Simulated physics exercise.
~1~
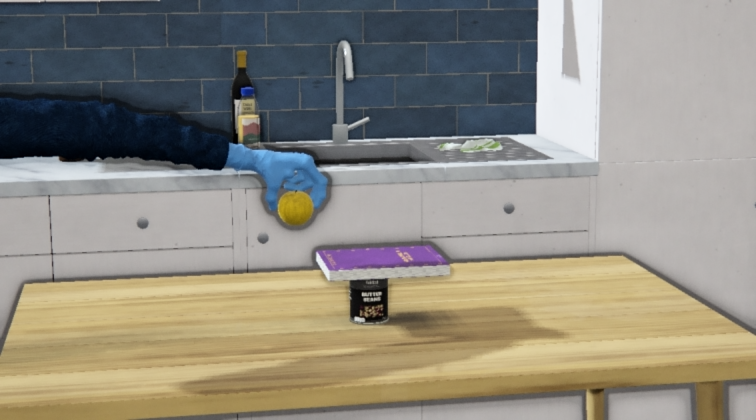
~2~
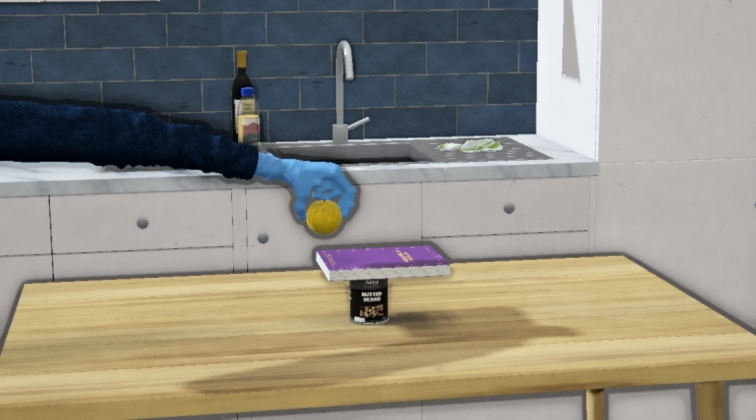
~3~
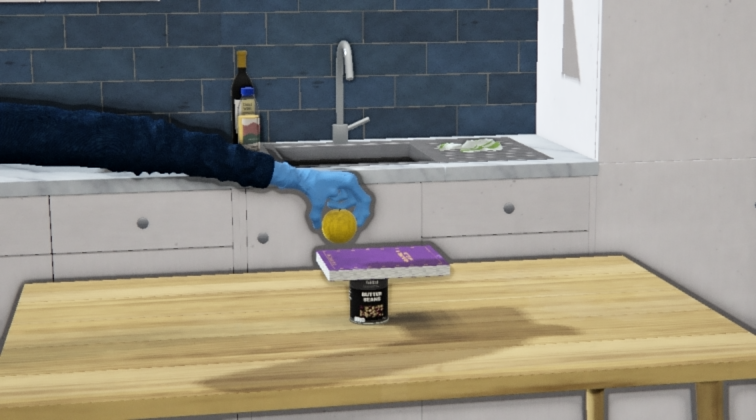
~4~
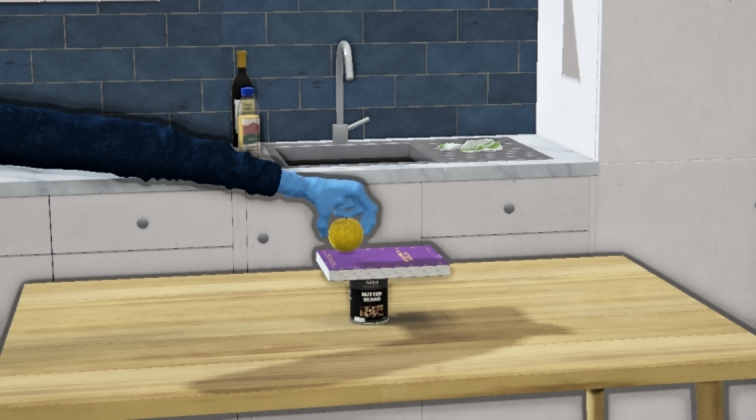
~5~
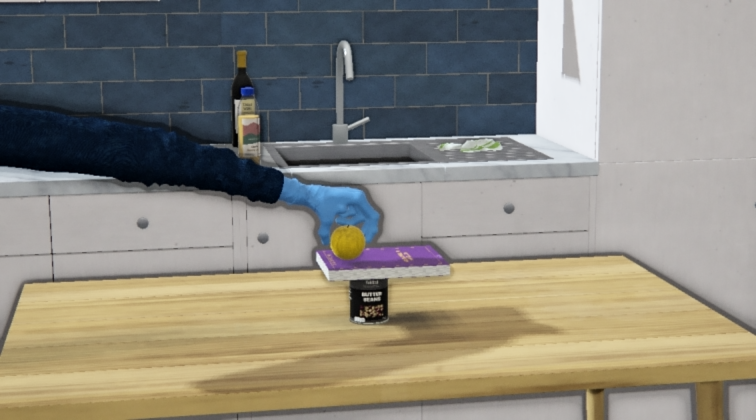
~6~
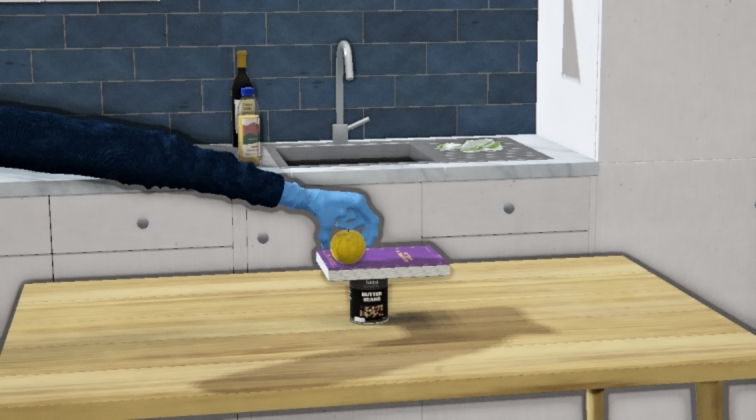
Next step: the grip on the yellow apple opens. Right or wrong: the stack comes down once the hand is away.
Wrong, it stays balanced.
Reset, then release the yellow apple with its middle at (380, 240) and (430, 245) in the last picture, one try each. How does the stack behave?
Stands firm, then topples.
Then, 0.50 s later than the last frame, all is still.
Then, 1.30 s later than the last frame, yellow apple resting near (348, 247).
When it is over, all 3 as before. End places, in pixels of the last picture, yellow apple near (348, 247). The stack keeps its balance.
